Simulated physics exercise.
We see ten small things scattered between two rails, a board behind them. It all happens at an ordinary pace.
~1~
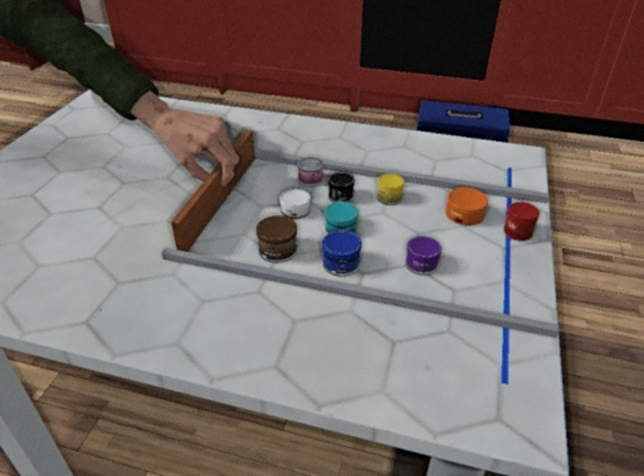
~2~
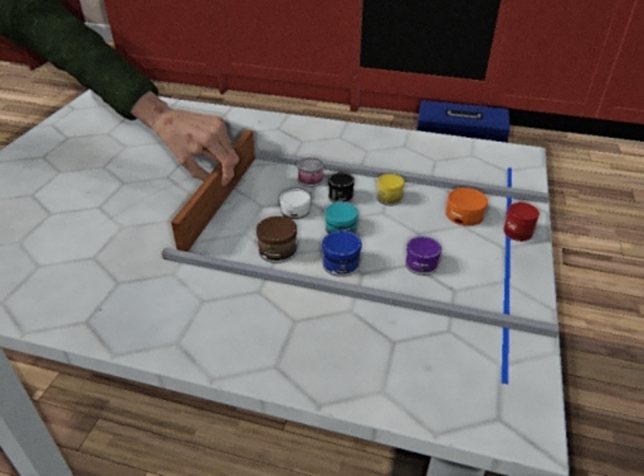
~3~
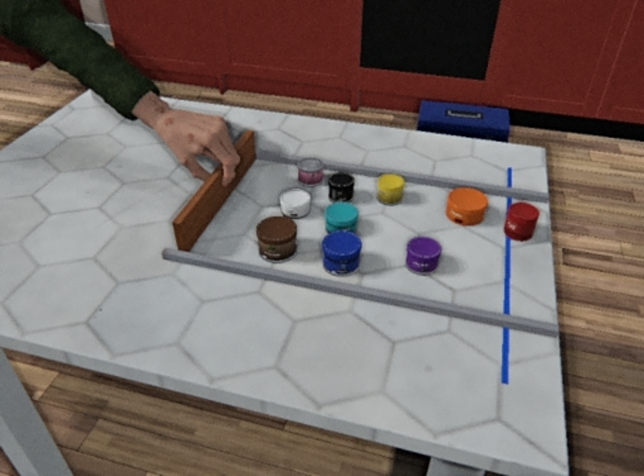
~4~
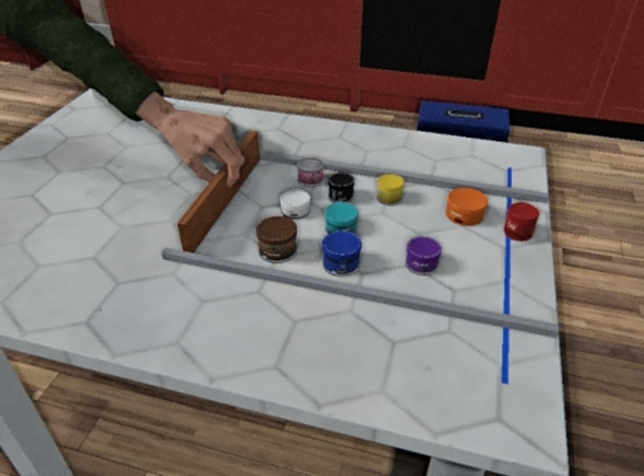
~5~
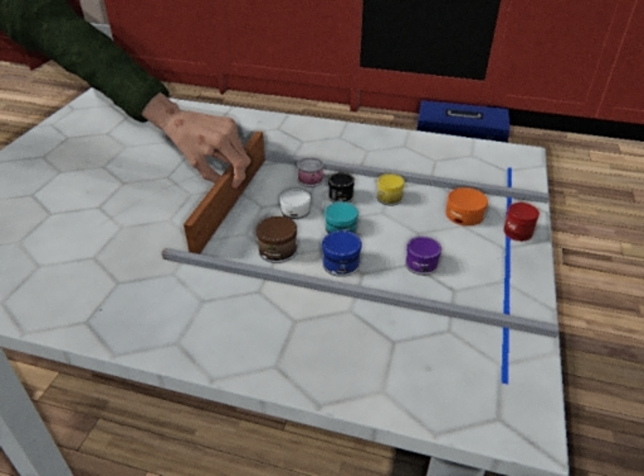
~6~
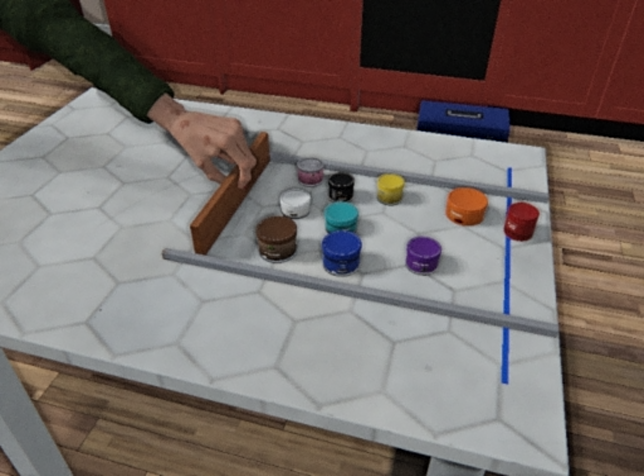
A hand slides a wooden board slightly right between two rails toward ten still, colourful tubs.
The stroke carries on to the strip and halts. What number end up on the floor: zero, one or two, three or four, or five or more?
Here the number that fall off is three or four.
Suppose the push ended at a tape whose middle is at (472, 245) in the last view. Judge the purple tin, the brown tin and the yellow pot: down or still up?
The purple tin survives, the brown tin stays on, the yellow pot remains up.
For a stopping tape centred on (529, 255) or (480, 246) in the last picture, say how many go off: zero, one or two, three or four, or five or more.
For each place: More than four; either one or two.
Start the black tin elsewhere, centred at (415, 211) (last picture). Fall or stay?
The black tin survives.
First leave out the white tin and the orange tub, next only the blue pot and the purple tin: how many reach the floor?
First 1, then 2.
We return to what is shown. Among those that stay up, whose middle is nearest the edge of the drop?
That is the yellow pot.
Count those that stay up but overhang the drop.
1 of them.
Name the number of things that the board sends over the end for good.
The count is 4.
Early on, none off yet; red tub at rest near (521, 222); orange tub at rest near (466, 207); purple tin at rest near (423, 256).
Finally, the number that fall off is three or four; lost, blue pot, purple tin, orange tub and red tub.
